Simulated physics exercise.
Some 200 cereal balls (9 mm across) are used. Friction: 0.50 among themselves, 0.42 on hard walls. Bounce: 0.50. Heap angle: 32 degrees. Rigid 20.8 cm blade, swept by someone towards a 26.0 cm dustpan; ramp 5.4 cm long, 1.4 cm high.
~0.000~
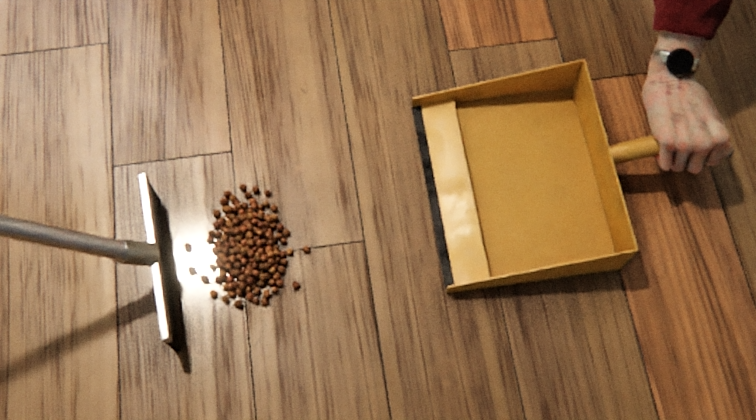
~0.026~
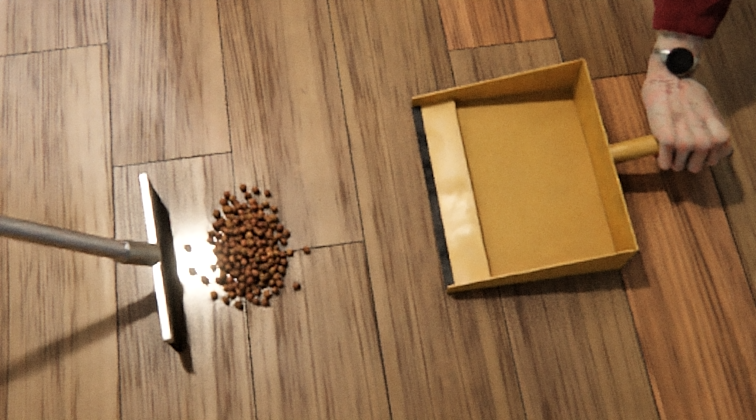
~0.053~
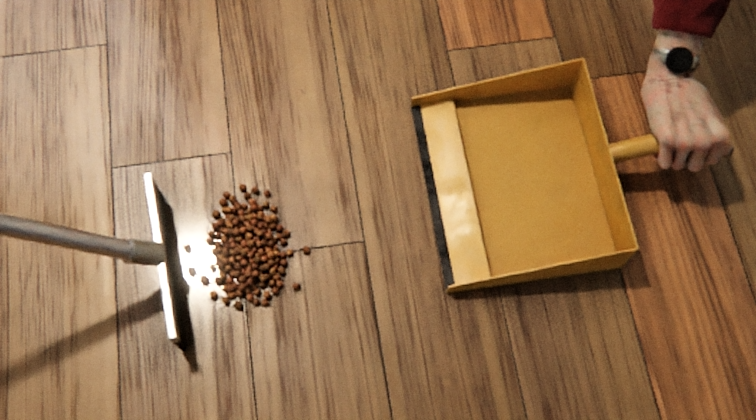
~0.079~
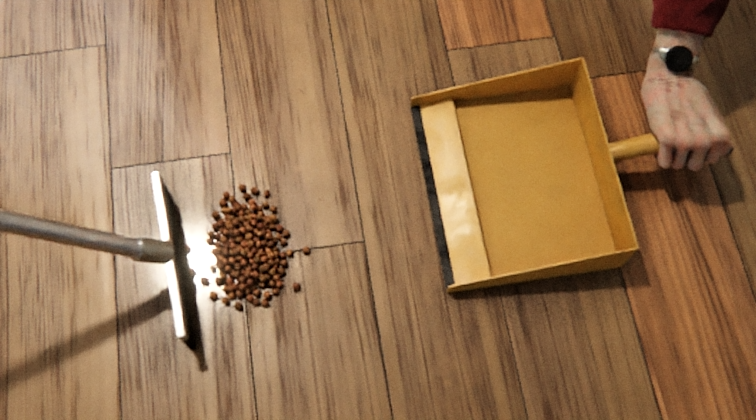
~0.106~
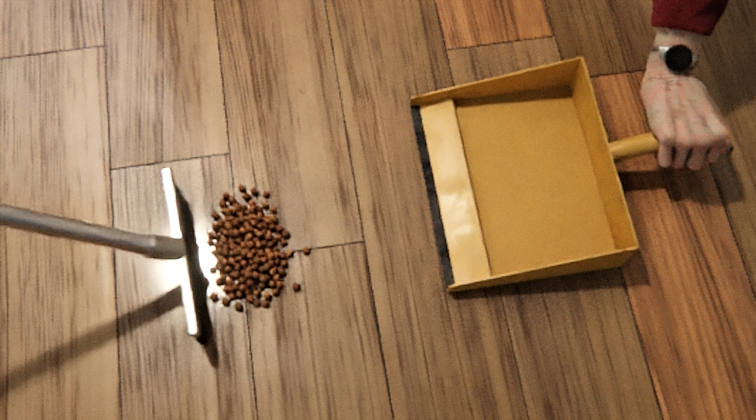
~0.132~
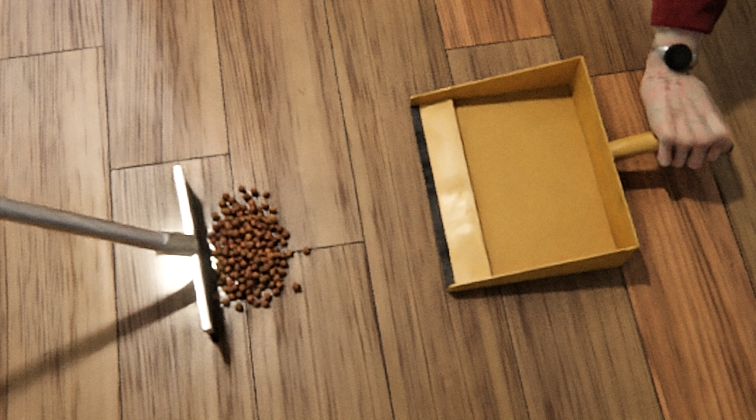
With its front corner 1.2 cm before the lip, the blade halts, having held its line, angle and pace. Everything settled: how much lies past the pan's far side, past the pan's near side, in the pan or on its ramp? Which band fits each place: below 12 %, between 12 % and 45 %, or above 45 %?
My prediction: Past the pan's far side: A meagre share; past the pan's near side: A meagre share; in the pan or on its ramp: The principal share.
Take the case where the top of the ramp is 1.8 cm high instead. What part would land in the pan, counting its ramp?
That would give something like 50 per cent.
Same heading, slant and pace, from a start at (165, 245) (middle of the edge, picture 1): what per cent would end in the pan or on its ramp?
Something close to 50 percent.
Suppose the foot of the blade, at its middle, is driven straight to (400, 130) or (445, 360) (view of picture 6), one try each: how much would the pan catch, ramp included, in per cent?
About 40 and 0 per cent.
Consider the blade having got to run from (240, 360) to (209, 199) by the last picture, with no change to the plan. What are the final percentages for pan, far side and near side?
Split: Pan = 15, far = 0, near = 25.
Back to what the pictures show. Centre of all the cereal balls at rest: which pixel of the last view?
Estimated resting centre: Around (433, 195).
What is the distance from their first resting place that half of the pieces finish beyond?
I'd say near 26 cm.
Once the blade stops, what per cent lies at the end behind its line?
Estimate: Around 5 %.
Then, at 0.37 s, middle of the blade 16 cm from the lip; 0 % over the lip, far side 0 %, near side 0 %.
After 0.53 s, middle of the blade 7 cm from the lip; 0 % over the lip, far side 0 %, near side 5 %.
Then, at 0.82 s, middle of the blade 2 cm from the lip; 55 % over the lip, far side 0 %, near side 5 %.
In the end, at 1.2 s, far side 0 %, near side 5 %, pan 50 %, in front of the lip or behind the blade 45 %.
